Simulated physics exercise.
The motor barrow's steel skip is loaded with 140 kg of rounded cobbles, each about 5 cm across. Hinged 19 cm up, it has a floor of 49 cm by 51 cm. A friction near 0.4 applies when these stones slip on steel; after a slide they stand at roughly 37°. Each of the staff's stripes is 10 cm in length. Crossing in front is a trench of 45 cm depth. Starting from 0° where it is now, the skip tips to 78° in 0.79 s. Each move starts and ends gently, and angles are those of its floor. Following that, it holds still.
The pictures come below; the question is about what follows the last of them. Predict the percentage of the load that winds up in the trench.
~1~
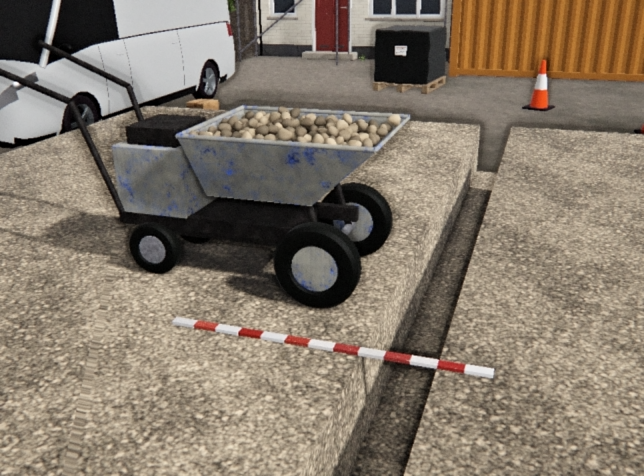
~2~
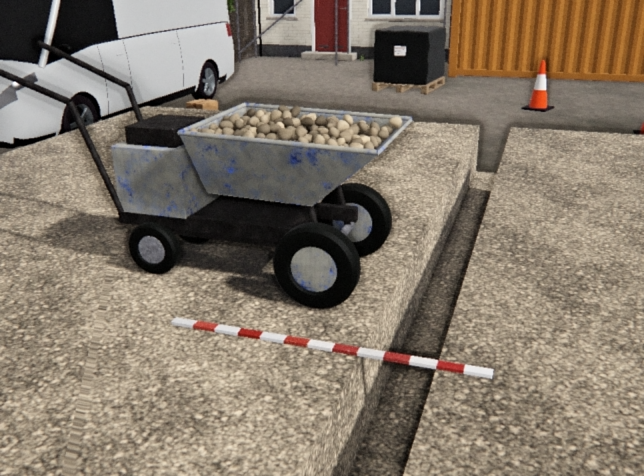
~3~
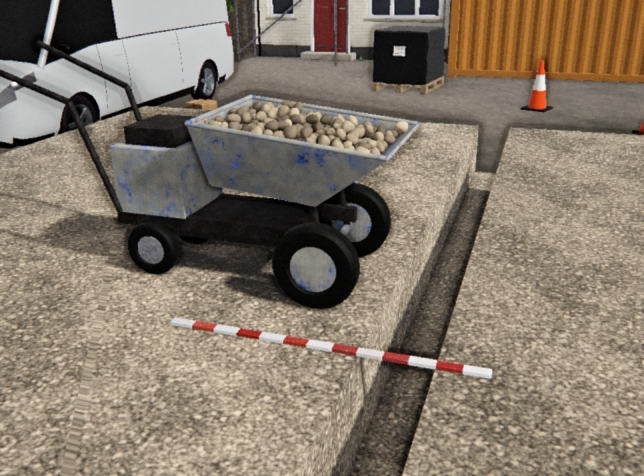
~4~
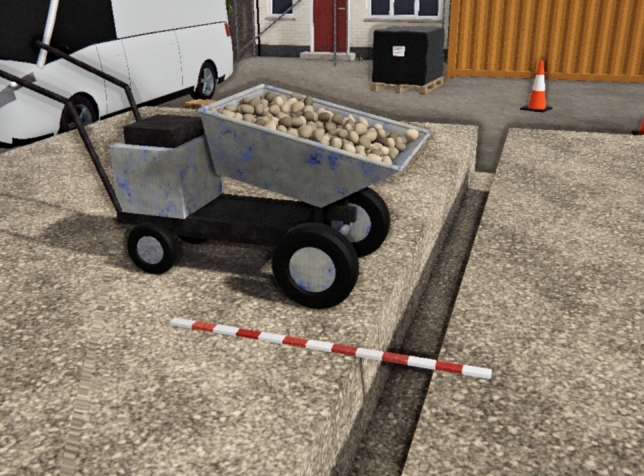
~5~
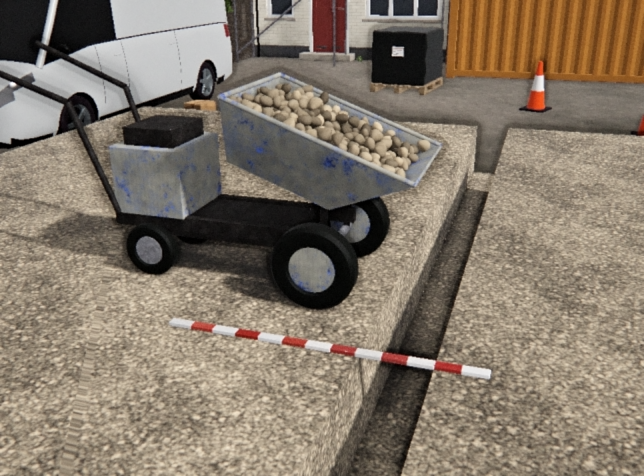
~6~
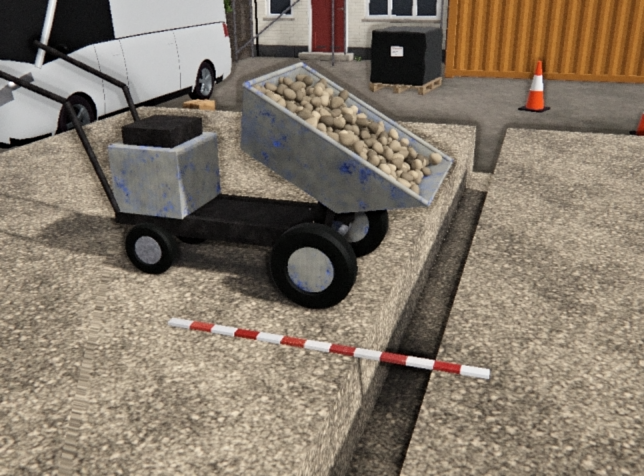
My prediction is about 0 per cent.
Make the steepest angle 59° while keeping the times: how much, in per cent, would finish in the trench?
Share in trench: Approx. 15%.
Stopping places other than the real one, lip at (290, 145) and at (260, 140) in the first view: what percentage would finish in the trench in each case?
From the first spot near 85, from the second near 60 per cent.
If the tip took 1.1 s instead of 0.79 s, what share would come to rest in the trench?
In that case, around 0%.
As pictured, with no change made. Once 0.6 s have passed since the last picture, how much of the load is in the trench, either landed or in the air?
Close to 0 per cent has got there by then.
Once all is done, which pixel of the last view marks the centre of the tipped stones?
I'd point to around (556, 305).
Then, 0.3 s after the last picture the floor is at 66°, 99 % in the skip, 1 % past the trench; the foremost stones are at (474, 259).
Then, 0.6 s after the last picture the floor is at 78°, 51 % in the skip, 49 % past the trench; the foremost stones are at (603, 305).
Then, 0.9 s after the last picture the floor is at 78°, 23 % in the skip, 77 % past the trench; the foremost stones are past the picture's edge.
Then, 2.9 s after the last picture the floor is at 78°, 21 % in the skip, 78 % past the trench; the foremost stones are past the picture's edge.
